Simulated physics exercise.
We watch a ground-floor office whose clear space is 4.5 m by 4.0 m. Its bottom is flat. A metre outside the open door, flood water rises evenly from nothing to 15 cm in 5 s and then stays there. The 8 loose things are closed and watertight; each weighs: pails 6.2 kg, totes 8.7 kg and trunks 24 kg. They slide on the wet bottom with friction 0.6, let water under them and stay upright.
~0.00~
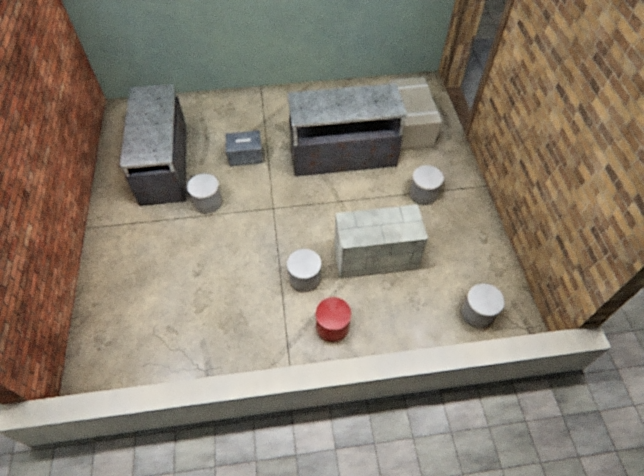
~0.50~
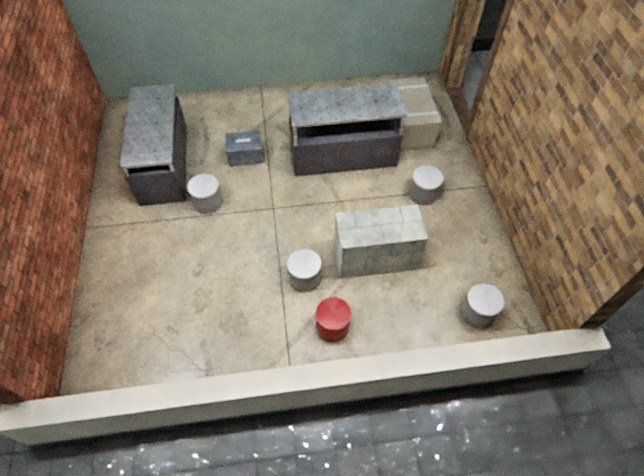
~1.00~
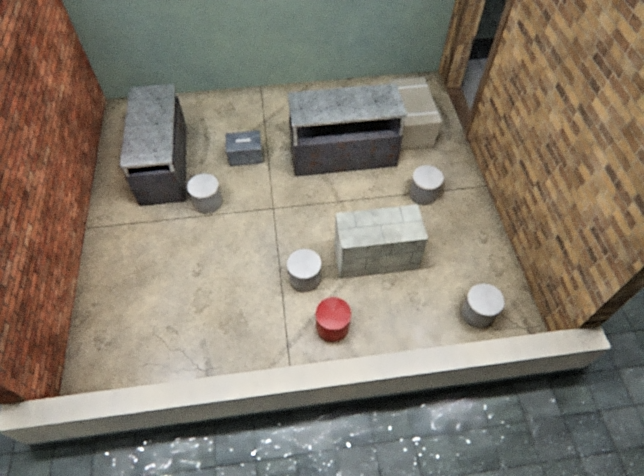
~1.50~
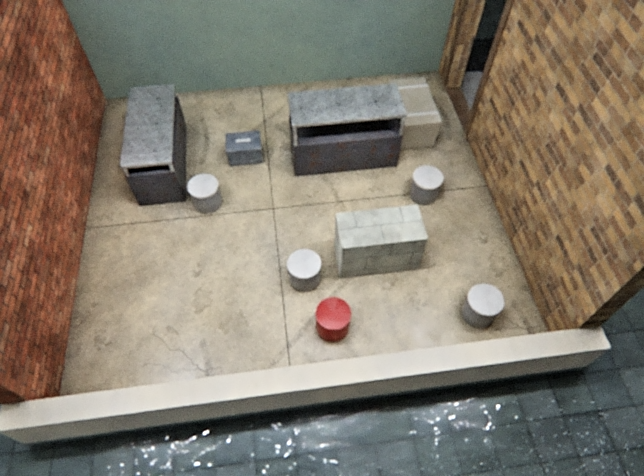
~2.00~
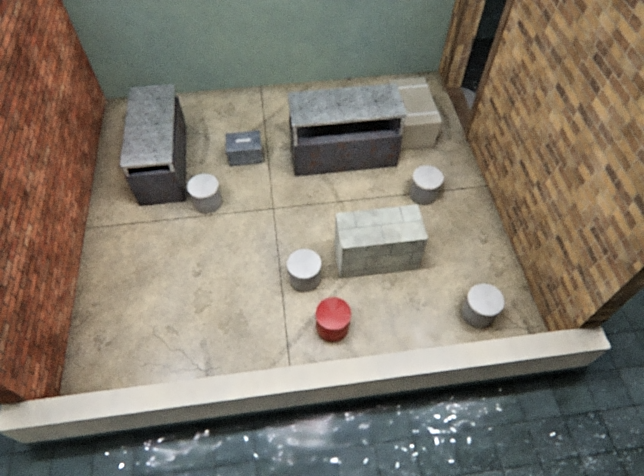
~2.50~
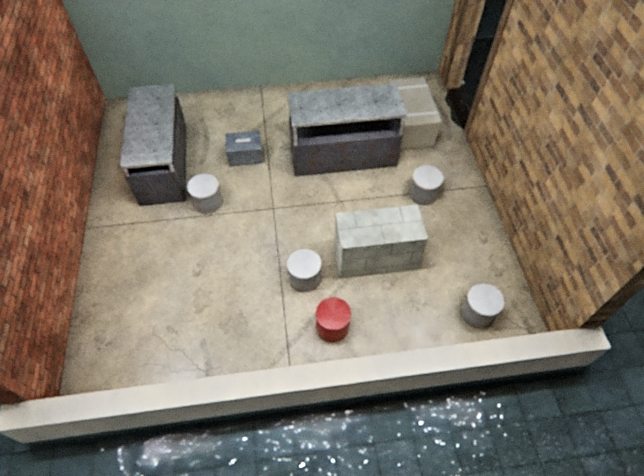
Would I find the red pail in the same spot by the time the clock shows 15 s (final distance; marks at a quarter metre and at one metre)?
The red pail barely shifts.
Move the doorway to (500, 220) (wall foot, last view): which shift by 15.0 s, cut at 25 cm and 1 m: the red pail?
Then the red pail holds its place.
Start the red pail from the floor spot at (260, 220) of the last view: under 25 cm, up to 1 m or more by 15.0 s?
It stays put.
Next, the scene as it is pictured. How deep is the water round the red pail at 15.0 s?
About 4 cm.
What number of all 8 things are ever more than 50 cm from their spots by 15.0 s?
I count 0.
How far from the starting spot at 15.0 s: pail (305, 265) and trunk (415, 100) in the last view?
In turn: 0 cm, 10 cm.
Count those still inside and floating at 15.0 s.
At that moment 0.
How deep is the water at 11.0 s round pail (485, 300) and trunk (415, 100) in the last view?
About 5 and 5 cm.
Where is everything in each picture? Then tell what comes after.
The first frame shows the red pail at (333, 313) rests on the ground; 0.0 m2 under water; 0 of 8 have shifted.
The second frame shows the red pail at (333, 313), on the bottom; water covers 0.0 m2; 0 of 8 have shifted.
The third frame shows the red pail at (333, 313), on the bottom; water covers 0.0 m2; 0 of 8 have shifted.
The fourth frame shows the red pail at (333, 313), on the bottom; water covers 0.0 m2; 0 of 8 have shifted.
The fifth frame shows the red pail at (333, 313), on the bottom; water covers 0.0 m2; 0 of 8 have shifted.
The sixth frame shows the red pail at (333, 313), on the bottom; 0.0 m2 under water; 0 of 8 have shifted.
After 3.5 s the red pail is near (333, 313), 0.0 m from its start, aground; 0 afloat.
After 6.8 s the red pail is near (333, 313), 0.0 m from its start, aground; 0 afloat.
After 11.0 s the red pail is near (333, 313), 0.0 m from its start, aground; 0 afloat.
After 15.0 s the red pail is near (333, 313), 0.0 m from its start, aground; 0 afloat.
